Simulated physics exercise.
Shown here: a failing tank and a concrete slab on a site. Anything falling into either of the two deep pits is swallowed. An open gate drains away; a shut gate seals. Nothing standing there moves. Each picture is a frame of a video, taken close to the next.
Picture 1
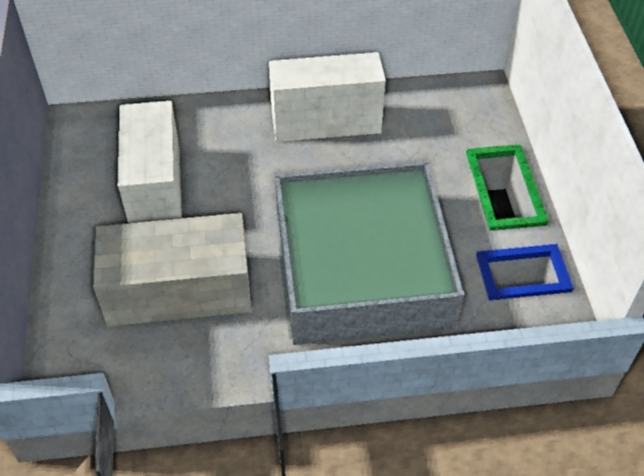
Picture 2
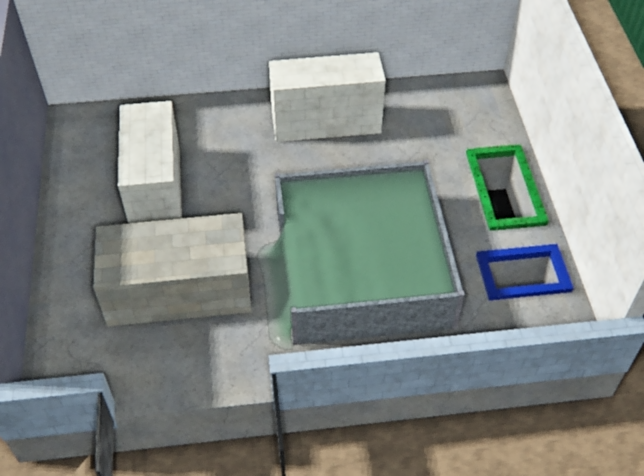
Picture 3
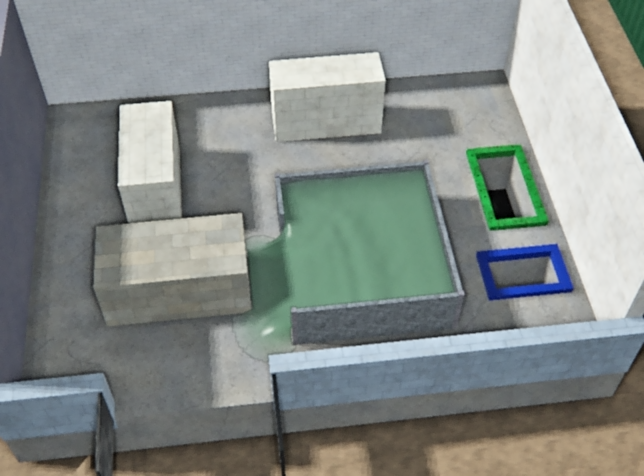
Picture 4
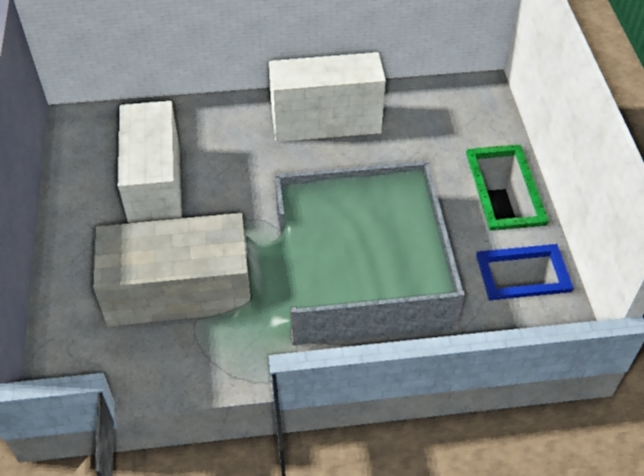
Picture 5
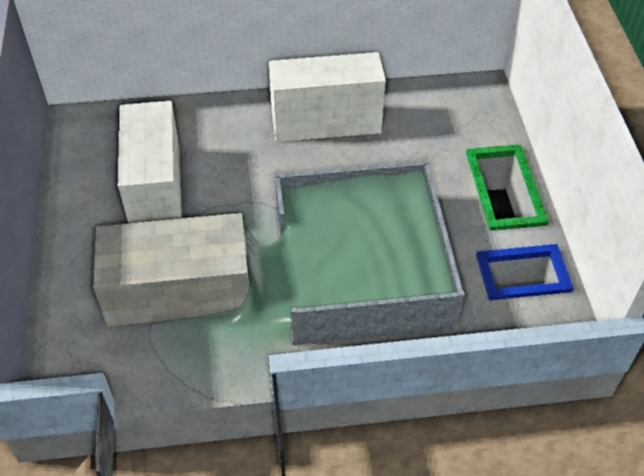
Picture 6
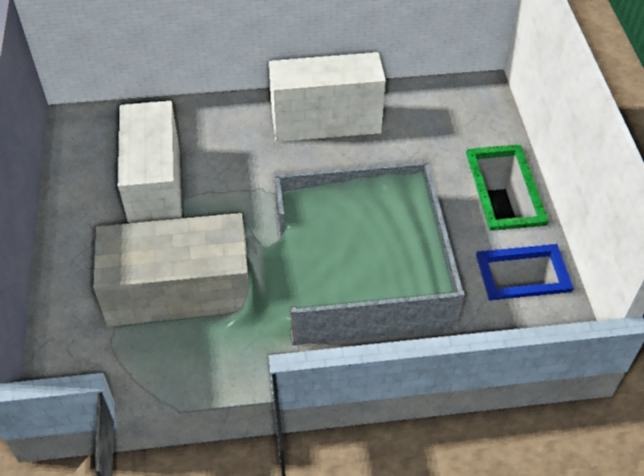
Green water pouring from the left side of a square stone tank, meeting a concrete block and spreading across the grey floor.
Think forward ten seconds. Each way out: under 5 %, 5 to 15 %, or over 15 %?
Gate over 15 %; green pit under 5 %; blue pit under 5 %.
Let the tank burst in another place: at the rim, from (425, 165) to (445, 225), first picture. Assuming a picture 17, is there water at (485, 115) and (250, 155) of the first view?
First point: Inundated; second point: Unwetted.
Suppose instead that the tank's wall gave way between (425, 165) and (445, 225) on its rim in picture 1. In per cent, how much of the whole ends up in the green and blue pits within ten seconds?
Green 35 %, blue 6 %.
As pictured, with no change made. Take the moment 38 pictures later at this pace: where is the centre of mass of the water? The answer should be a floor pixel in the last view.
Around pixel (262, 223).
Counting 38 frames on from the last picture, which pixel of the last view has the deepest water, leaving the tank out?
Deepest spot: Around (265, 282).
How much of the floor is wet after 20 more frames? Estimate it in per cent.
That's roughly 60 per cent.
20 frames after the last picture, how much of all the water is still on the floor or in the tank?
82 %.
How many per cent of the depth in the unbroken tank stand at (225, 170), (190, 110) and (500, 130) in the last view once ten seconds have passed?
First spot 8 %, second 8 %, third 10 %.
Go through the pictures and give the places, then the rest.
The first frame shows the tank at (364, 236) is whole and still.
In the second frame, water pours out at (291, 281) and has run to (270, 247).
In the third frame, water pours out at (291, 284) and has run to a hidden place.
In the fourth frame, water pours out at (291, 284) and has run to a hidden place.
In the fifth frame, water pours out at (291, 284) and has run to (158, 344).
In the sixth frame, water pours out at (291, 284) and has run to (122, 351).
A moment on, water covers 30 % of the floor; the gate 4 %, the green pit 0 %, the blue pit 0 %.
Next, water covers 40 % of the floor; the gate 11 %, the green pit 0 %, the blue pit 0 %.
Then, water covers 60 % of the floor; the gate 18 %, the green pit 0 %, the blue pit 0 %.
Later, water covers 75 % of the floor; the gate 27 %, the green pit 0 %, the blue pit 0 %.
In the end, water covers 90 % of the floor; the gate 34 %, the green pit 0 %, the blue pit 0 %.
